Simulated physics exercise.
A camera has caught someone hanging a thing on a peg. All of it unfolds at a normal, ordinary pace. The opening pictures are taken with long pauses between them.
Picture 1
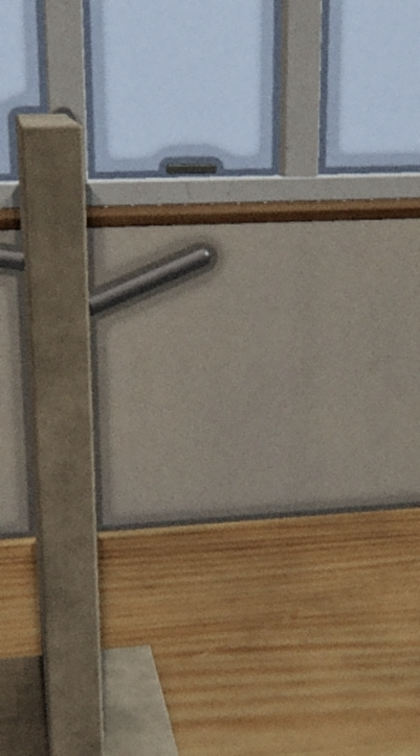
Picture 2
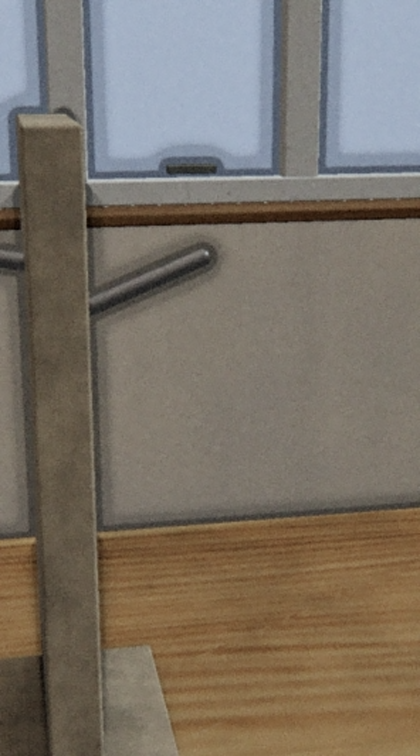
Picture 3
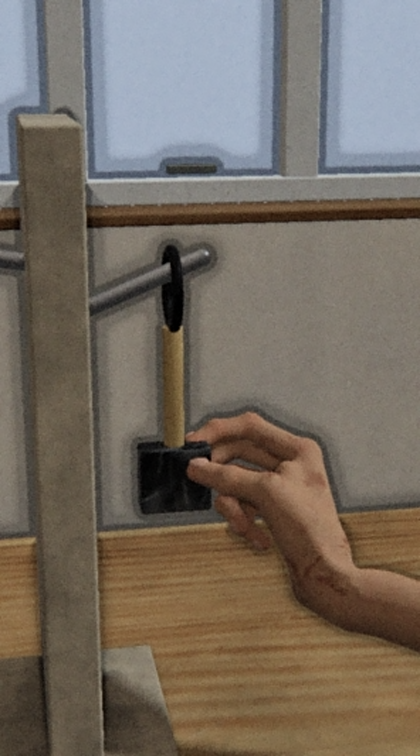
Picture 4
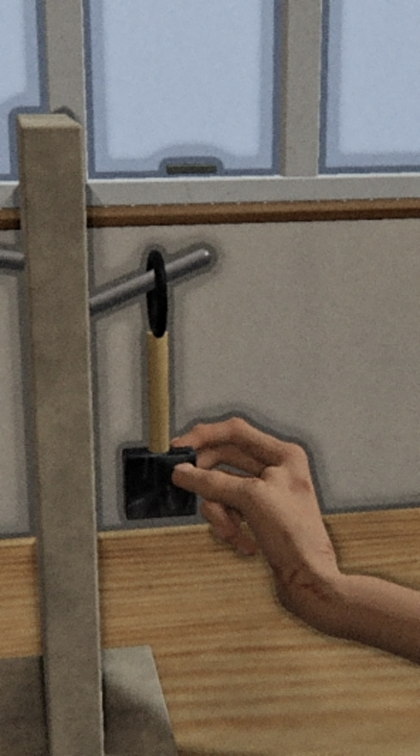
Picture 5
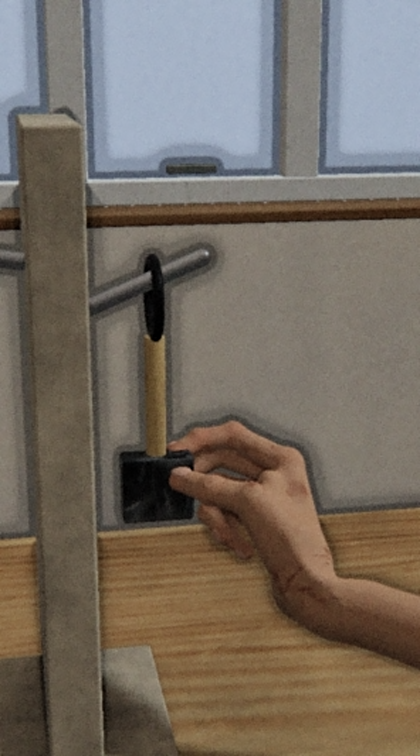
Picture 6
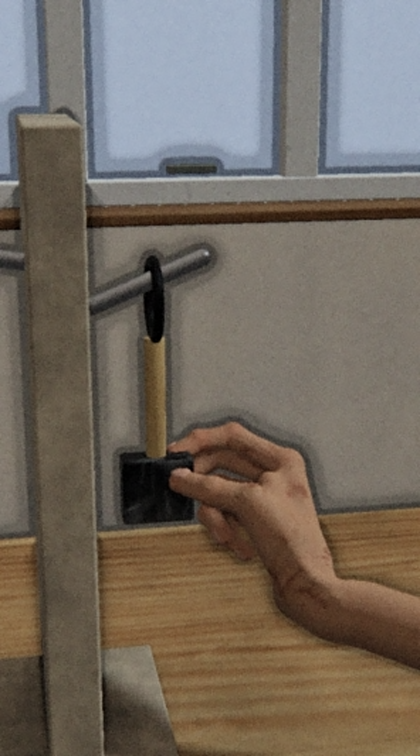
A hand slides a black brush with a looped handle leftward along a metal peg.
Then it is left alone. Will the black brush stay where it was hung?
Yes. Most likely it is going to keep its hold once released.
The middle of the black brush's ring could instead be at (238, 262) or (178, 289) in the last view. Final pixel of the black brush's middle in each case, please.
Around (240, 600) and (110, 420).
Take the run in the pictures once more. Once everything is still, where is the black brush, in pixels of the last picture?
(111, 418).
Then, 0.12 s past the last view, black brush leaning 8° off how it started near (143, 402).
Finally, the black brush remains hooked, near (110, 418).
